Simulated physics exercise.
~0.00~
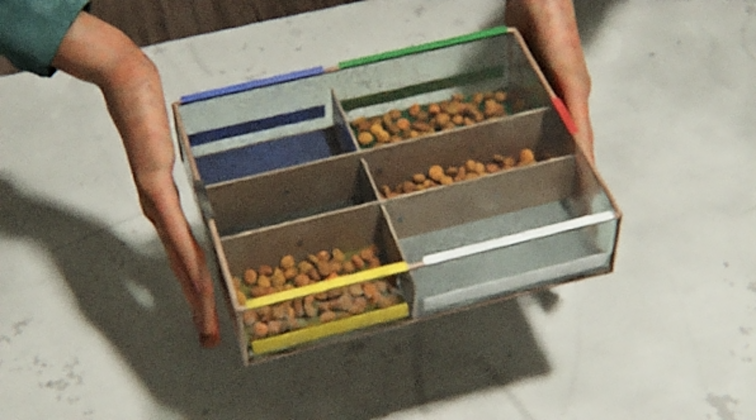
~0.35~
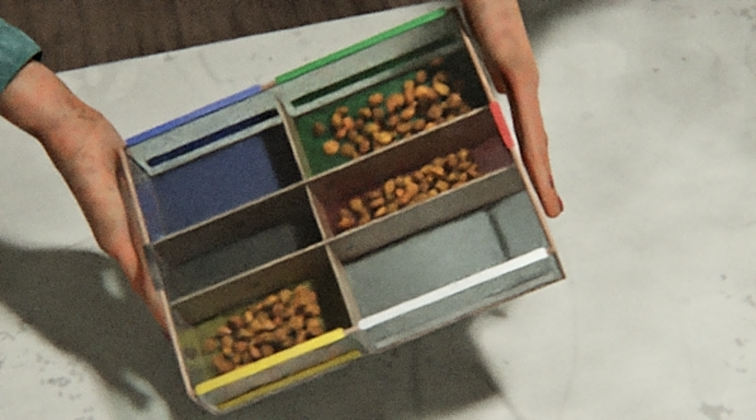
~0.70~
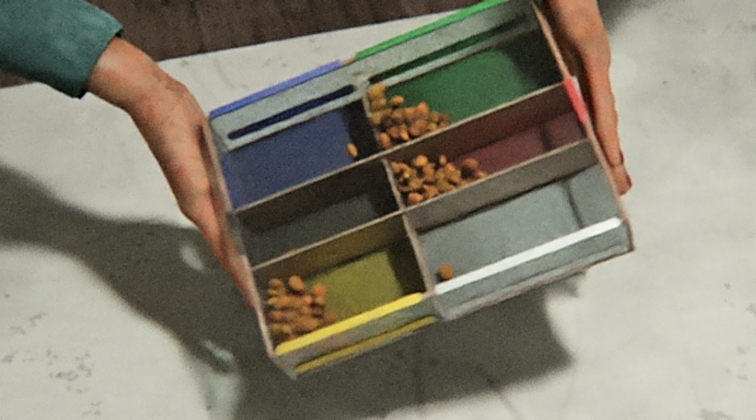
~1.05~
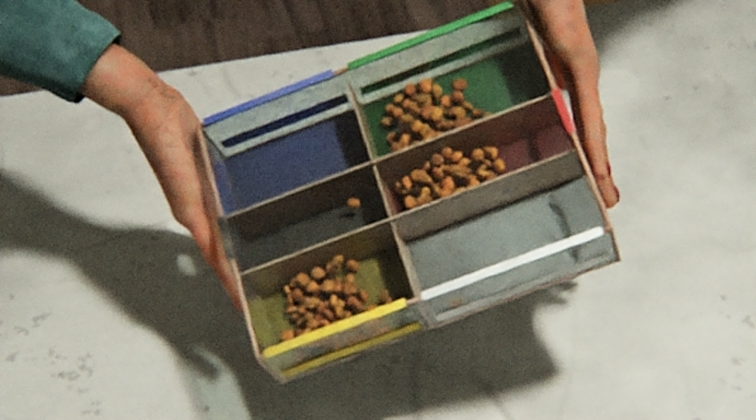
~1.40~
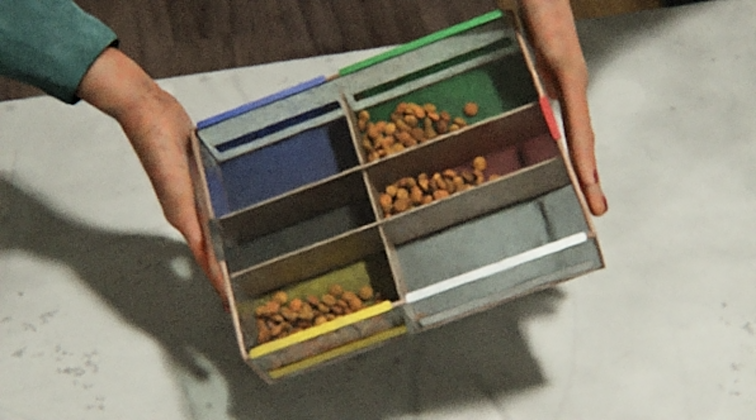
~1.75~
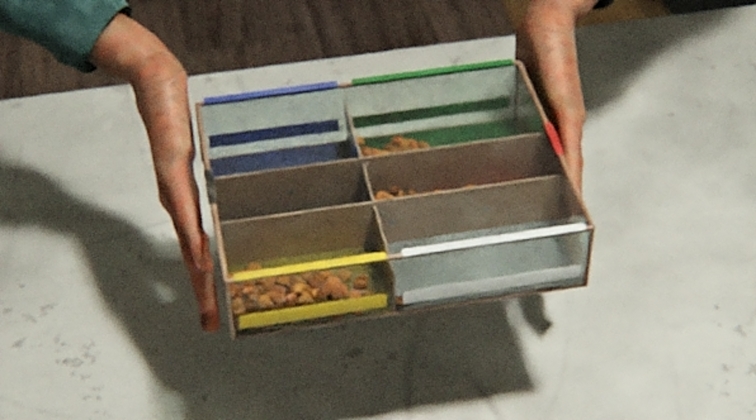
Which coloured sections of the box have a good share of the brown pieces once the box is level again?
The yellow, red and green sections each hold a good share of the pieces, while the blue, white and black ones are left empty.
